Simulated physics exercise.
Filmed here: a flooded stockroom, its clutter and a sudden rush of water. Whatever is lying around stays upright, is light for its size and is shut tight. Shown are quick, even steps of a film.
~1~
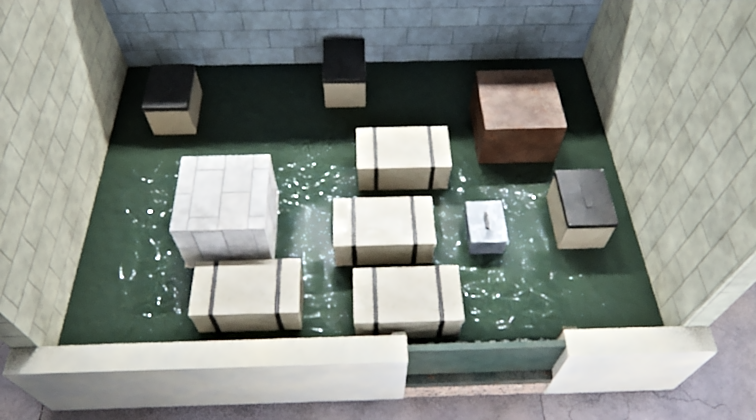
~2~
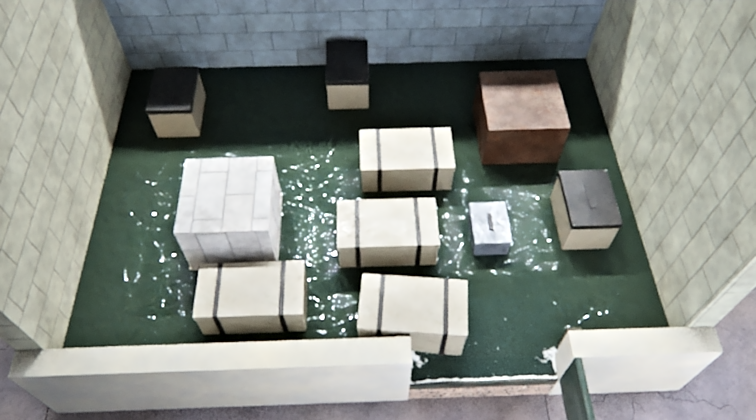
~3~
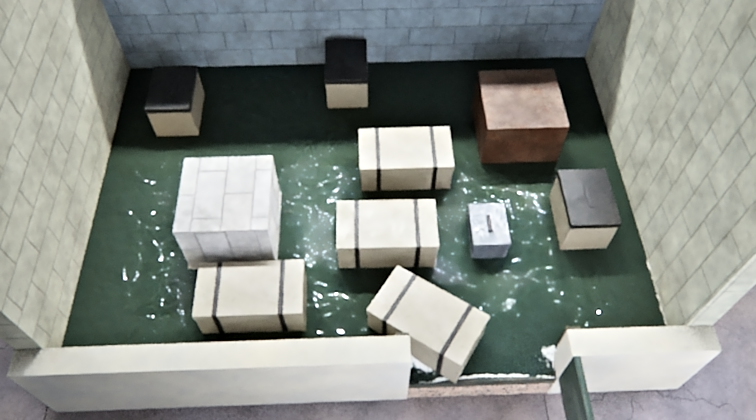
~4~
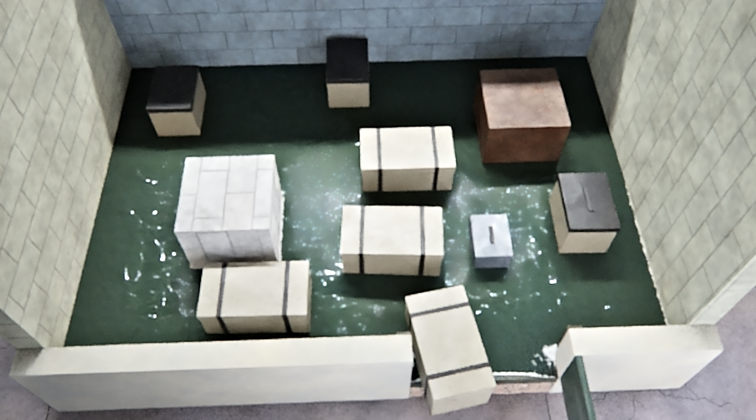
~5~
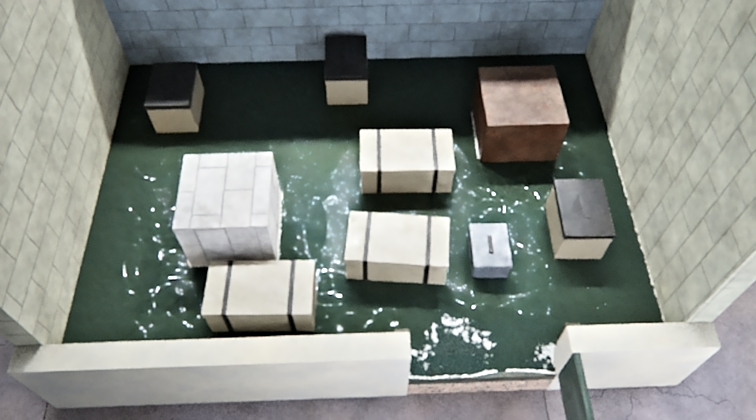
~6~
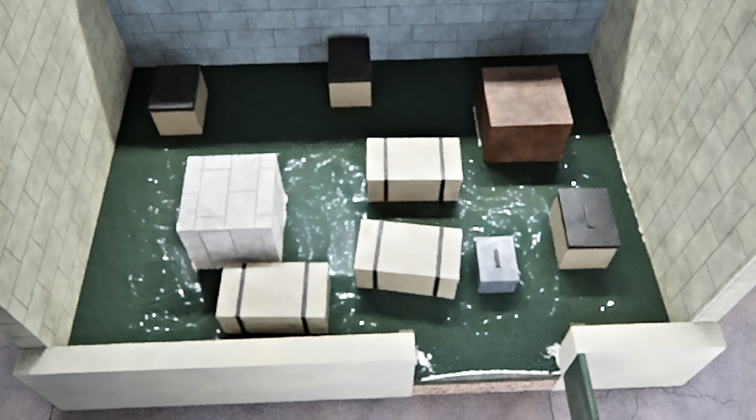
In the video, boxes sit in green water inside a walled room as a front gate swings open; a pale banded box turns, moves into the gap and disappears from view, while several others drift slightly toward the front.
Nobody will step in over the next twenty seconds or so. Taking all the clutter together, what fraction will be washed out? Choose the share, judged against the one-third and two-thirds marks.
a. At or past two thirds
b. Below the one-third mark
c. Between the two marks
Answer: A.
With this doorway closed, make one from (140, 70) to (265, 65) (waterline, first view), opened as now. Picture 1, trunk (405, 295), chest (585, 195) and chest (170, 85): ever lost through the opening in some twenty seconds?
Turn by turn - stays put, stays put, departs.
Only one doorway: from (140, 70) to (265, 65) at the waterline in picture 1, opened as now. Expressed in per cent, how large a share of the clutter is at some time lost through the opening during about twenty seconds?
About 80 percent.
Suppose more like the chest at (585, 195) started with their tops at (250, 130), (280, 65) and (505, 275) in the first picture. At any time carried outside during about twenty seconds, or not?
Outcome for each, listed in order: Leaves, does not leave, leaves.
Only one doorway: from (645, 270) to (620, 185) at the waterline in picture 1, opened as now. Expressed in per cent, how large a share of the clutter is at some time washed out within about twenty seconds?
Around 60 per cent.
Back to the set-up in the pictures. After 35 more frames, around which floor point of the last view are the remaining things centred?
Centre of the remaining clutter: Around (345, 159).
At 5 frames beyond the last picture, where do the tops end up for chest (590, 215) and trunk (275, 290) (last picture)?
Estimated: (591, 260); (339, 296).
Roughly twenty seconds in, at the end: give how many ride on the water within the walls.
Result - 2.
A moment on, 3 of 8 are out; 5 afloat.
Next, 5 of 8 are out; 3 afloat.
Later, 6 of 8 are out; 2 afloat.
In the end, 6 of 8 are out; 2 afloat.
